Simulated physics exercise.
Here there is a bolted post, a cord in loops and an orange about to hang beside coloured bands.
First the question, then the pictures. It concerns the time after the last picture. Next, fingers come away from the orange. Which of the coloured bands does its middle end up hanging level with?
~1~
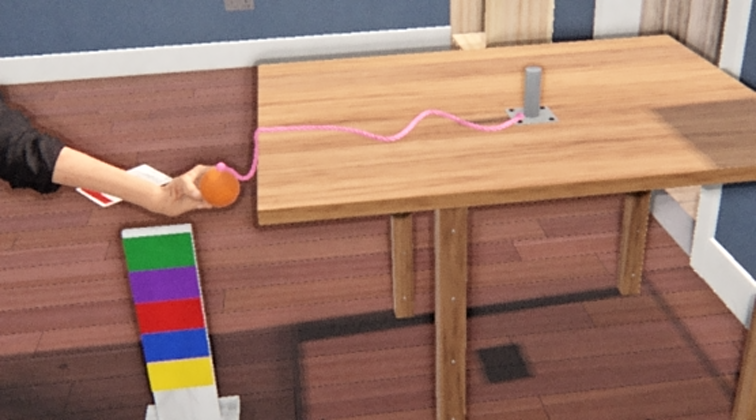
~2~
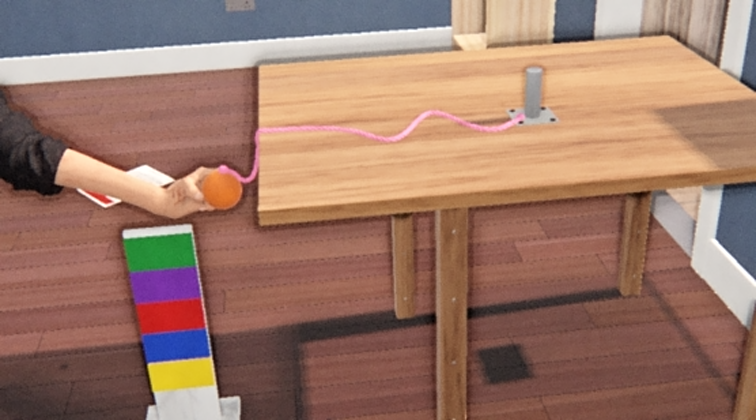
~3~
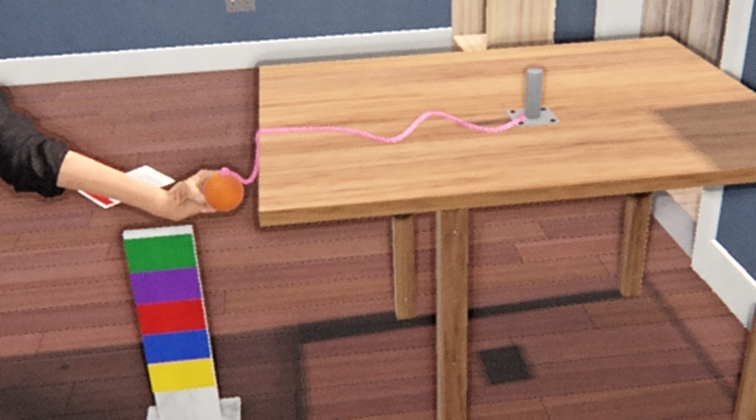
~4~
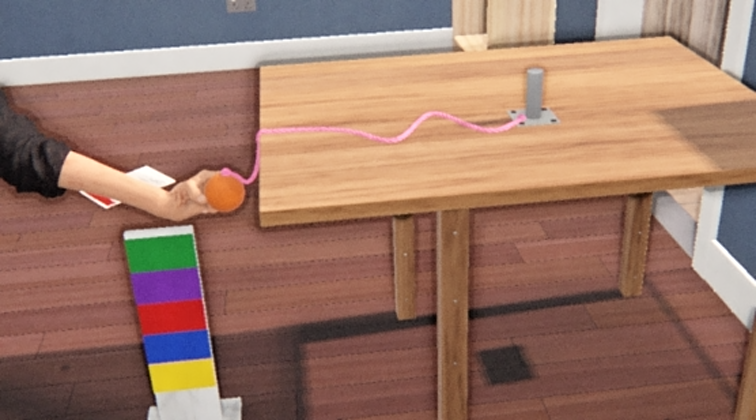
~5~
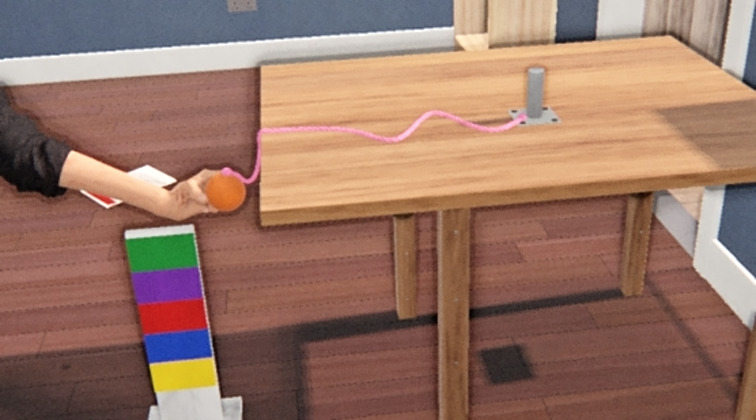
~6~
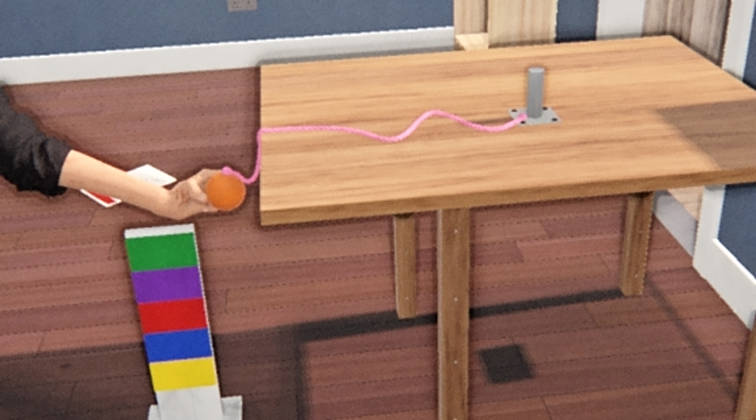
It ends up level with the red band.
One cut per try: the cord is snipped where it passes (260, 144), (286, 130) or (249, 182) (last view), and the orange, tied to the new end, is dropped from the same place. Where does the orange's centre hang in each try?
About (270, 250), (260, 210) and (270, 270).
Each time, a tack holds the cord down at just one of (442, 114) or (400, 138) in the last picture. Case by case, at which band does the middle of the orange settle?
Each in turn comes out as purple, green.
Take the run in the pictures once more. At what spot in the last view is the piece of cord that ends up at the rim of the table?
The piece you want is at about (348, 130).
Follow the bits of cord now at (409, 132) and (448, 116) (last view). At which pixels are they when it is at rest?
They finish at (342, 129) and (415, 124) respectively.
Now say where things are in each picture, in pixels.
Orange (219, 187); green (159, 253); purple (165, 286); red (171, 317); blue (176, 347); yellow (181, 375), in the first picture.
Orange (222, 190); cord through (498, 129) (442, 114) (402, 136) (334, 129) (262, 133), in the second picture.
Orange (223, 192), in the third picture.
Orange (224, 192); cord through (499, 130) (443, 115) (403, 137) (335, 130) (263, 134), in the fourth picture.
Orange (225, 192), in the fifth picture.
Orange (225, 191); cord through (500, 129) (444, 114) (403, 136) (336, 129) (263, 133), in the sixth picture.
A little later, orange near (244, 307); level with red.
Next, orange near (305, 291); level with red.
Later still, orange near (263, 302); level with red.
When it is over, orange near (275, 303); level with red. Its centre hangs level with the red band.
